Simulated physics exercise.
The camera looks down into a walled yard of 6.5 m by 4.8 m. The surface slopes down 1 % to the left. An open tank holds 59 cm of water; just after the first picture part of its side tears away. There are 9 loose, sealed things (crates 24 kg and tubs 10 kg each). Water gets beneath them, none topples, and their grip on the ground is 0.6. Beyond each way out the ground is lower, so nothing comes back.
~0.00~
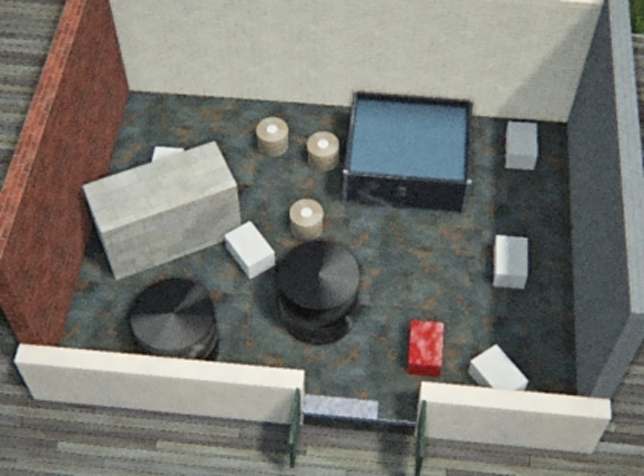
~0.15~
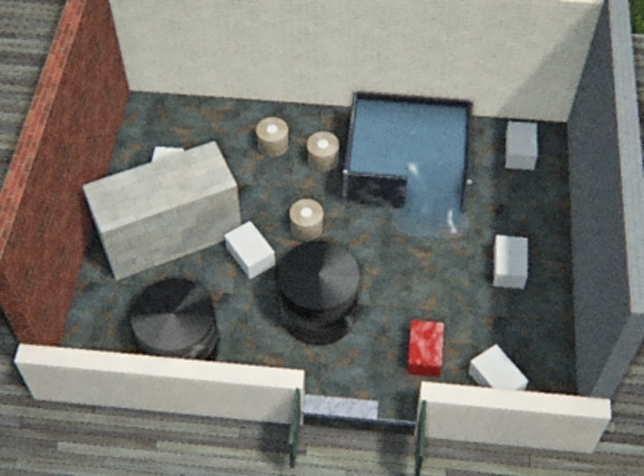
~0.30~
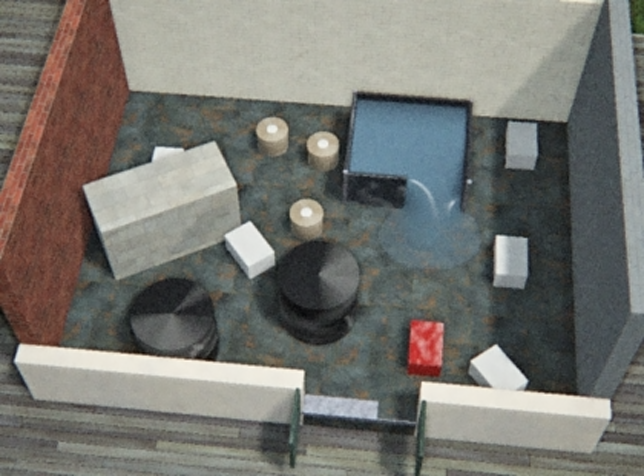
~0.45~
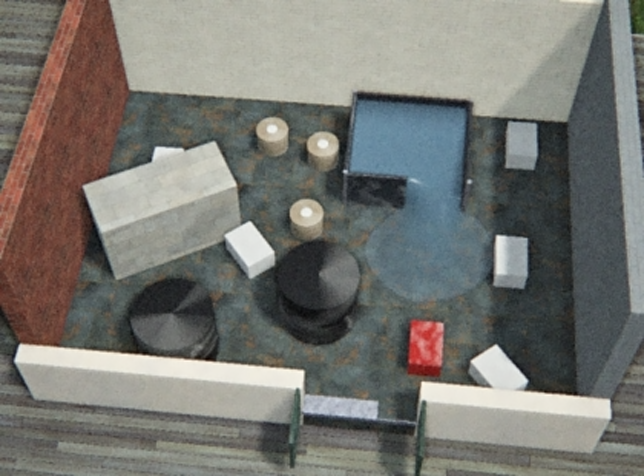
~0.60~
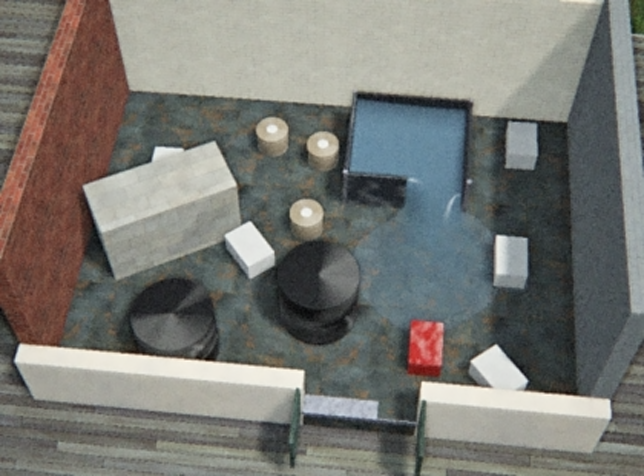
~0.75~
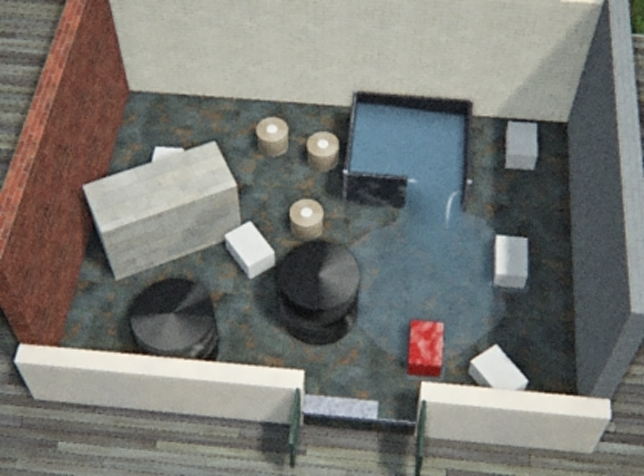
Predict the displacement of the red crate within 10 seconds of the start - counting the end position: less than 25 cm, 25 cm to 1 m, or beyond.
Red crate gets carried off.
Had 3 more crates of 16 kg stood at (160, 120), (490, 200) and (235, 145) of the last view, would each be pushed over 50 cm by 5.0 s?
In that order: Under, under, under.
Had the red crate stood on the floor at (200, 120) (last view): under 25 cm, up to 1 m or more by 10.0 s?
It stays put.
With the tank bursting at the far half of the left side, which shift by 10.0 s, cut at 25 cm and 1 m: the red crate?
In that case the red crate stays put.
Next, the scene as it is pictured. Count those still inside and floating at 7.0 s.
At that moment 0.
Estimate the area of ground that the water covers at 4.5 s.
Roughly 16 m2.
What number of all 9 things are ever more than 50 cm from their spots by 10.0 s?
3 of them.
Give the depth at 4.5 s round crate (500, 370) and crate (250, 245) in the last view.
Roughly 10 and 1 cm.
After 2.0 s the red crate is near (417, 365), 0.3 m from its start, afloat; 0 of 9 are out; 2 afloat.
After 4.5 s the red crate has gone out; 1 of 9 are out; 0 afloat.
After 7.0 s the red crate has gone out; 1 of 9 are out; 0 afloat.
After 10.0 s the red crate has gone out; 1 of 9 are out; 0 afloat.
